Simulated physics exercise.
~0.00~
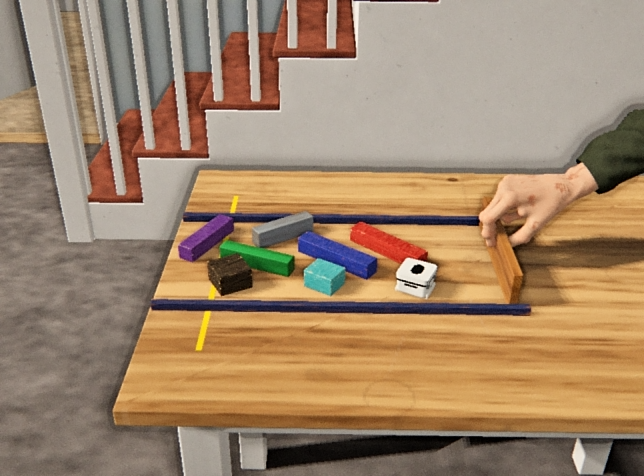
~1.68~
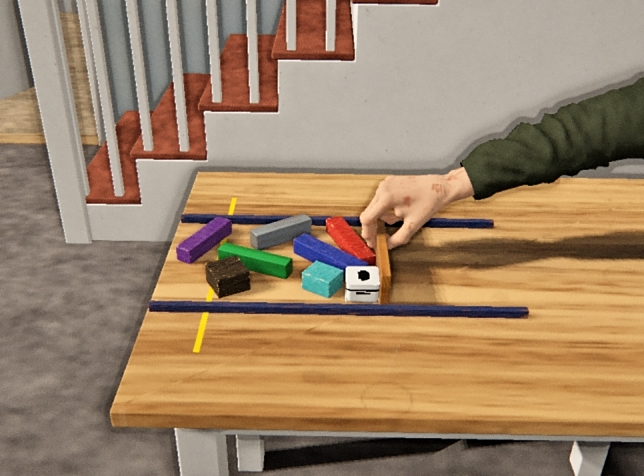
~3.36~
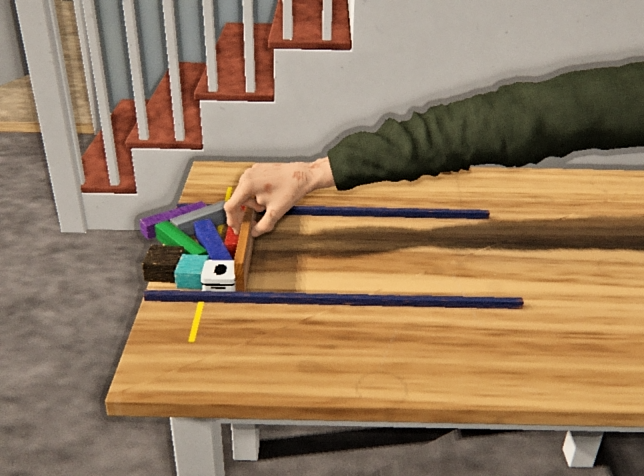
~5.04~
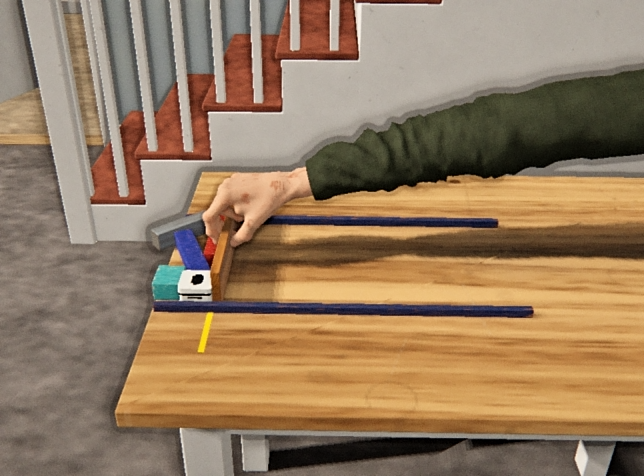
A hand slid an upright wooden board leftward across a table between two dark blue rails, bunching the colourful blocks together and pushing them to the left edge, until the purple, green and black ones were gone from the tabletop and the others crowded there.
